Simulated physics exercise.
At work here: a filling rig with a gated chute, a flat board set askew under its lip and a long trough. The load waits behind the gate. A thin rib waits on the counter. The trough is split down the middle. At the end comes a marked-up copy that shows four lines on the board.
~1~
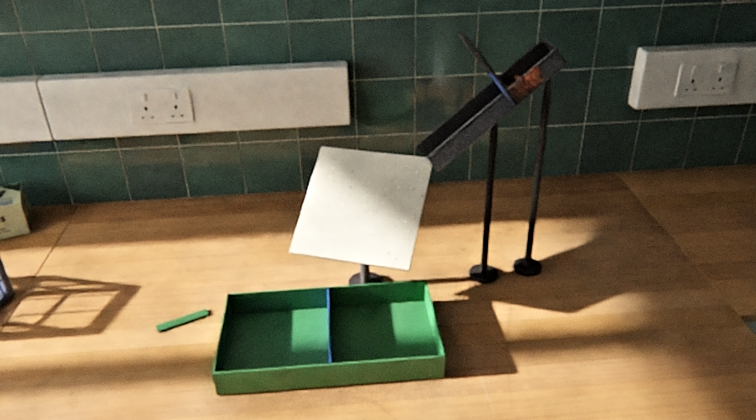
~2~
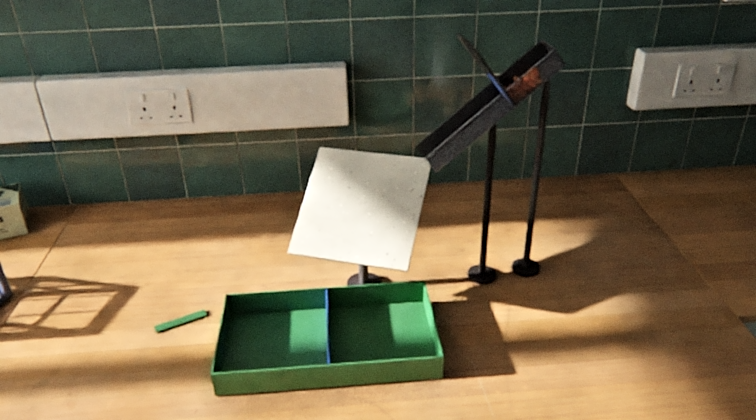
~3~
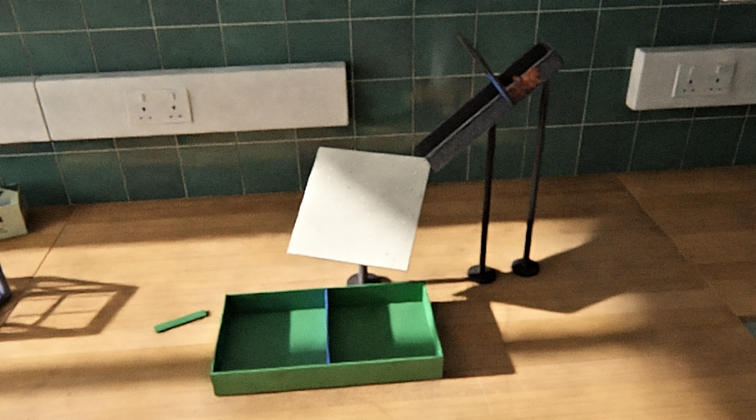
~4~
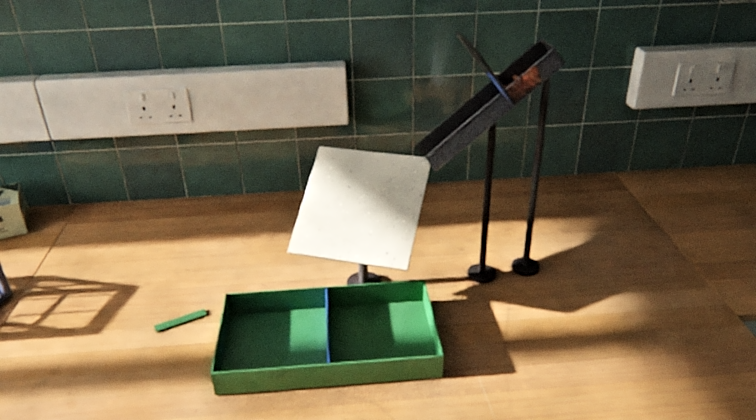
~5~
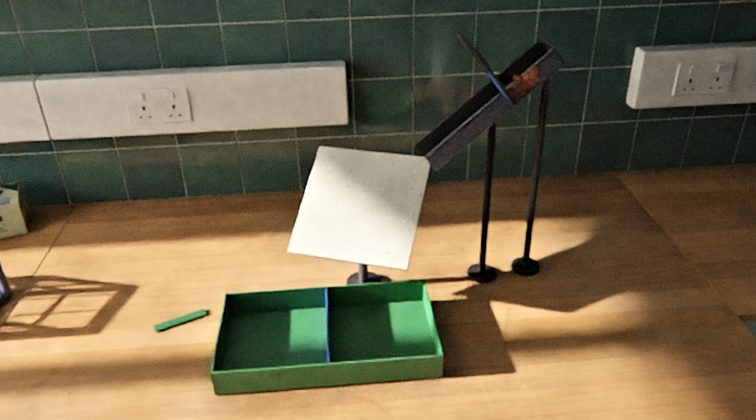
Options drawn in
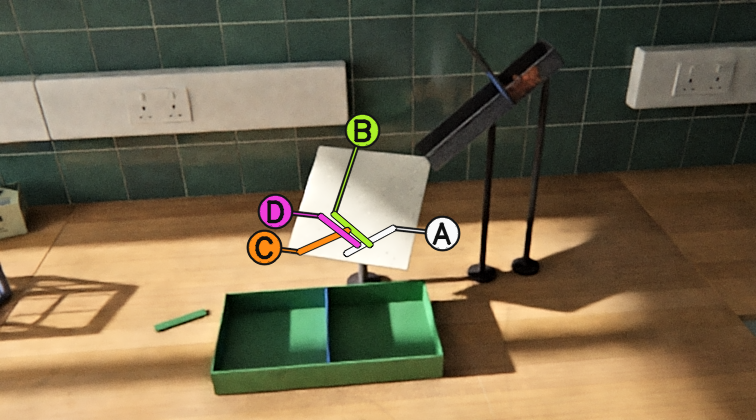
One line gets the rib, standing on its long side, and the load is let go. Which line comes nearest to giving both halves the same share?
Use line C.
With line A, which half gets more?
The left half.
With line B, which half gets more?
The right half.
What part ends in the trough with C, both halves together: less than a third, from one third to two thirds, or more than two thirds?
It is more than two thirds.
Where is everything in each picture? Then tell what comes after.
In the first frame, load behind the gate at (524, 87), clay pellets; lip of the chute at (433, 166), sloping fairly steeply.
In the second frame, middle of the board at (361, 205), tilted fairly steeply; middle of its low edge at (346, 261); of its high edge at (375, 153).
In the third frame, front corners of the trough at (211, 374) and (443, 356); front end of its middle wall at (328, 365); gate still shut at (495, 81).
In the fourth frame, middle of the load at (522, 87); lip at (431, 166).
In the fifth frame, middle of the load at (522, 87); lip at (431, 165).
On the marked copy, line A from (393, 228) to (346, 253); line B from (334, 214) to (369, 244); line C from (347, 230) to (299, 251); line D from (320, 216) to (357, 244).
With A, of what is caught, most in the left half, a small part in the right.
With B, of what is caught, none in the left half, all in the right.
With C, of what is caught, about two thirds in the left half, about a third in the right.
With D, of what is caught, a small part in the left half, nearly all in the right.
